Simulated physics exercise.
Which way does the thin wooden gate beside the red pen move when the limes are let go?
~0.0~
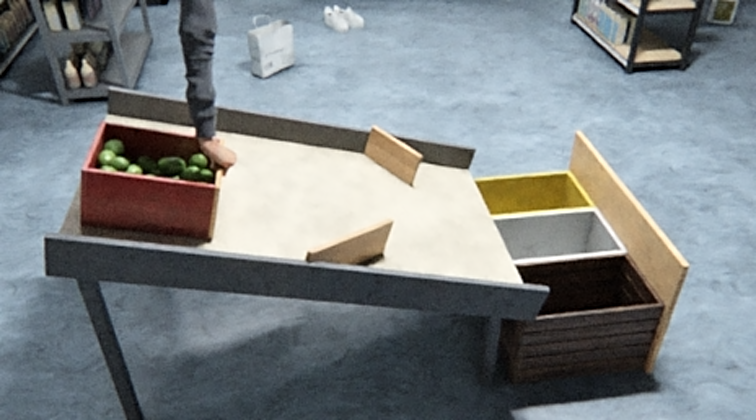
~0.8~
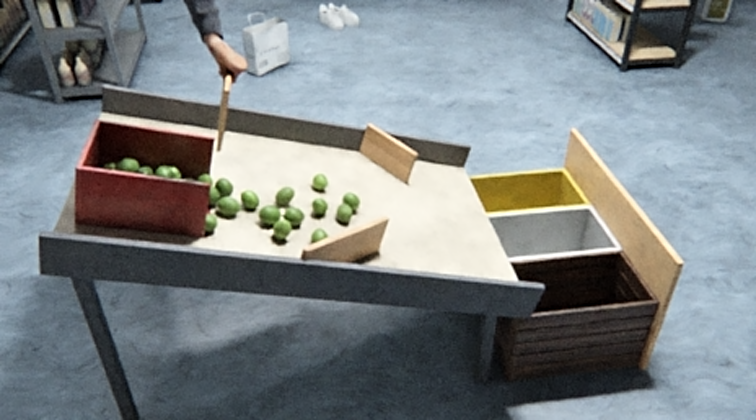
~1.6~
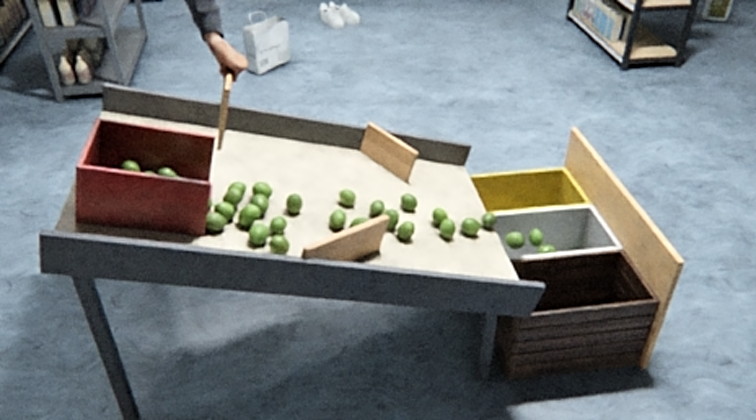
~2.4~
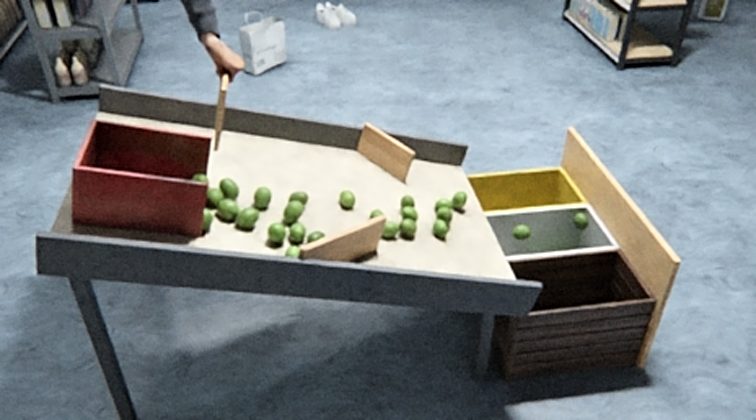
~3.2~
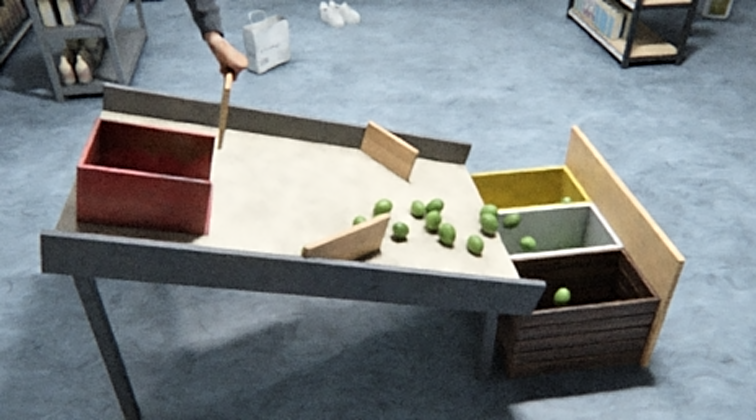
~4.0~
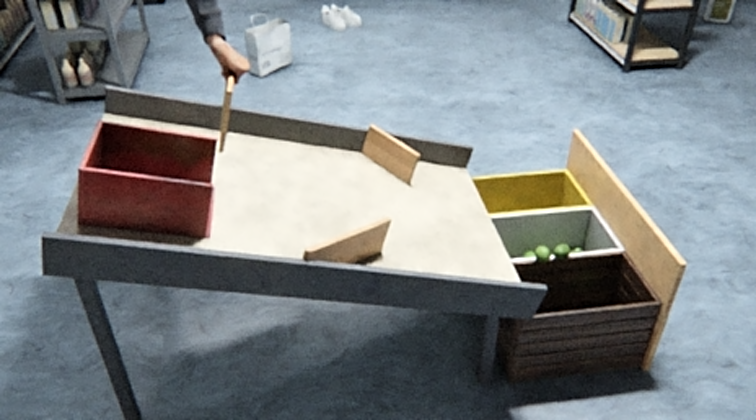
The gate moves up, pulled clear of the limes by the hand that holds it.
